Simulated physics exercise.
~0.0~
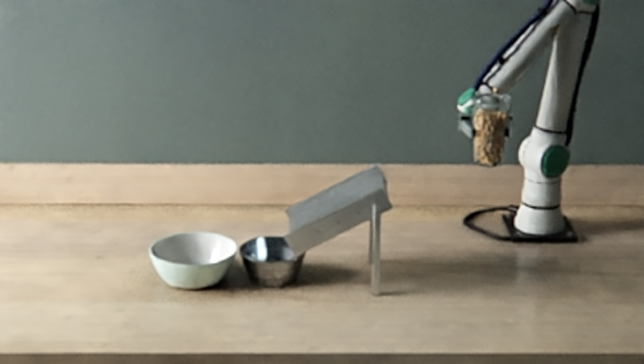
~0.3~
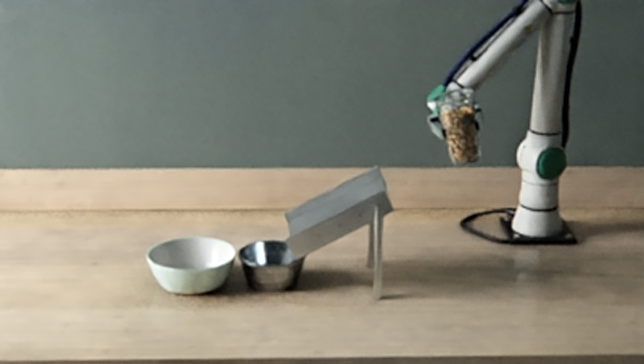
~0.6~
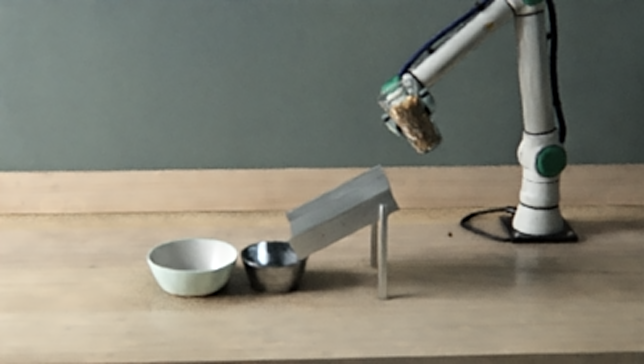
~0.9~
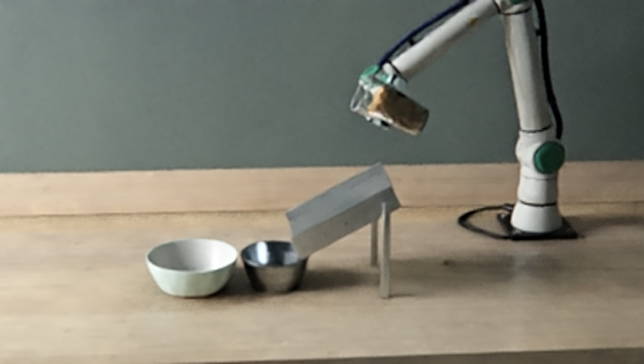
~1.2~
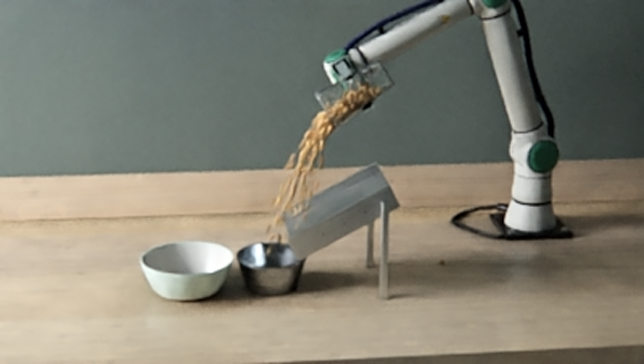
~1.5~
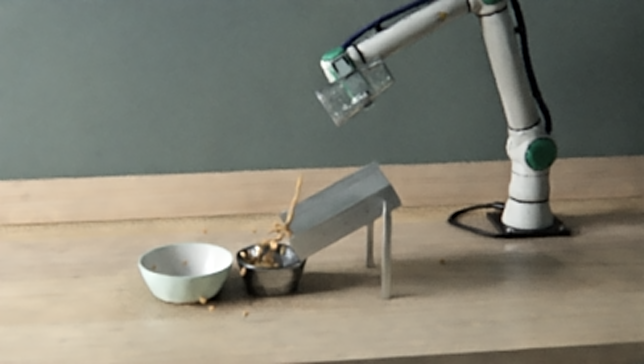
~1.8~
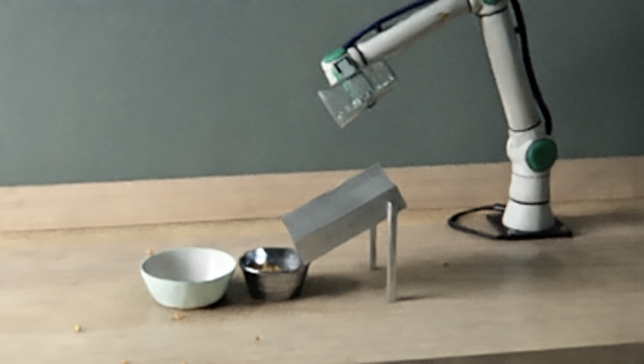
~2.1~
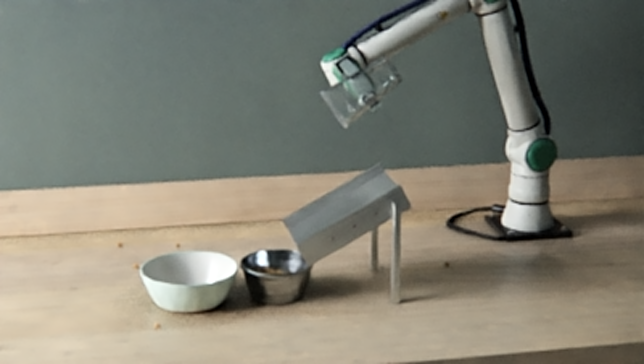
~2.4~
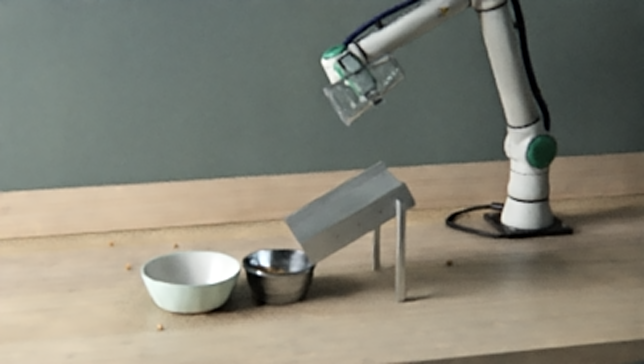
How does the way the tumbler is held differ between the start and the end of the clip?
At the start the robot arm holds the tumbler upright, and at the end it holds it upside down above the chute.
We see a robot arm carry a clear tumbler of dried chickpeas leftward and tip it over a sloping metal chute, pouring them down towards two bowls; most land in the metal bowl, a few scatter on the table, and the arm holds still.
